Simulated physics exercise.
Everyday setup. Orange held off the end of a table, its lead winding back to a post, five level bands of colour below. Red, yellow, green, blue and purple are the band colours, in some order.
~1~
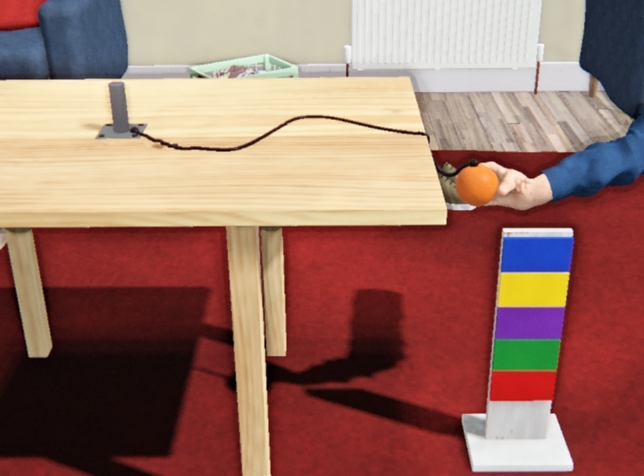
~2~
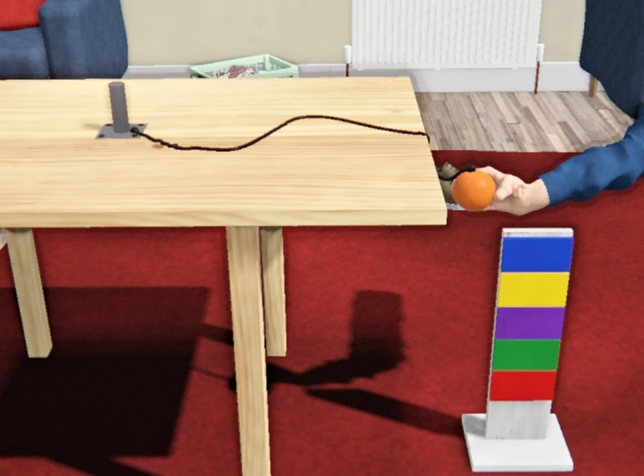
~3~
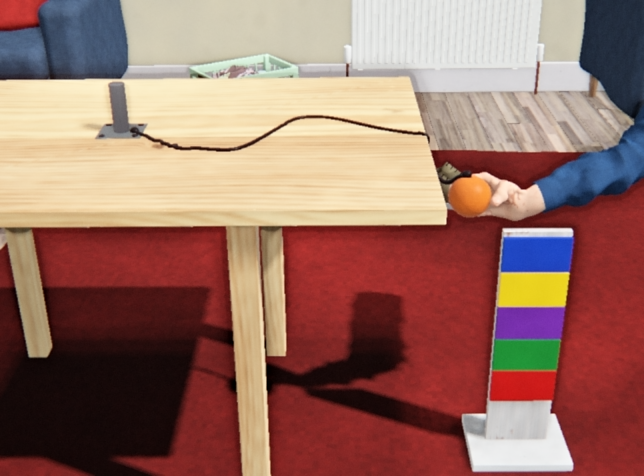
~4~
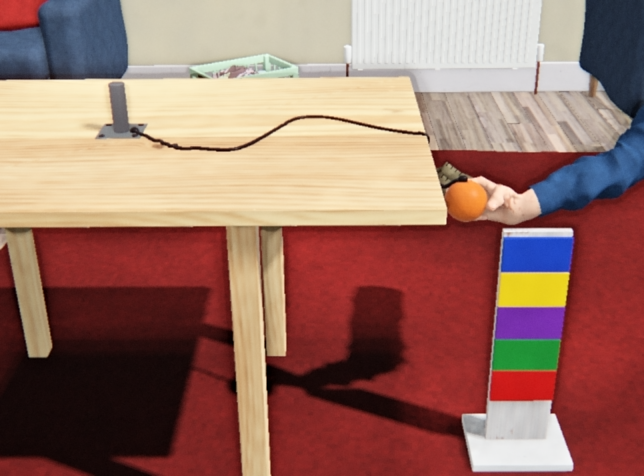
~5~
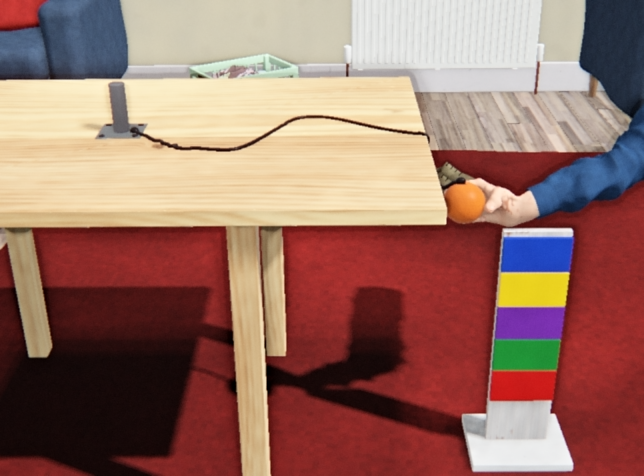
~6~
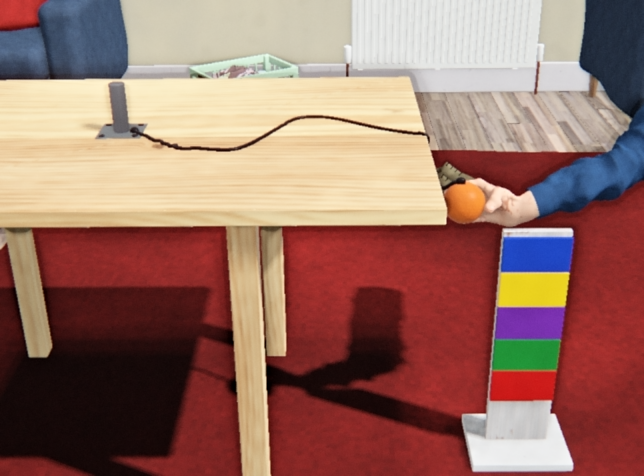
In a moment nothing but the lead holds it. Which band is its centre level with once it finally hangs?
Purple.
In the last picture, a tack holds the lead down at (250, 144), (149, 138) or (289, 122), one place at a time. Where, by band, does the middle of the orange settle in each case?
First try yellow, second try purple, third try blue.
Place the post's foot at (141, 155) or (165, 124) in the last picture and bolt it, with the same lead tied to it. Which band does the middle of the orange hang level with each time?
Try one - green; try two - green.
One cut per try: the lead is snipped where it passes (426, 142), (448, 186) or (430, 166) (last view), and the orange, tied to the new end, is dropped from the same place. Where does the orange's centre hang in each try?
Well, that gives around (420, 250) the first time, (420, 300) the next and (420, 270) the last.
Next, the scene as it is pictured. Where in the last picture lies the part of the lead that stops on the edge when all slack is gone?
It's the bit near (344, 121).
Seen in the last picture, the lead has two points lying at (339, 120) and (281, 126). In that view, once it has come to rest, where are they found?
(424, 140) and (348, 136).
Soon after, orange near (404, 301); level with purple.
After that, orange near (432, 318); level with purple.
In the end, orange near (423, 318); level with purple. At purple.
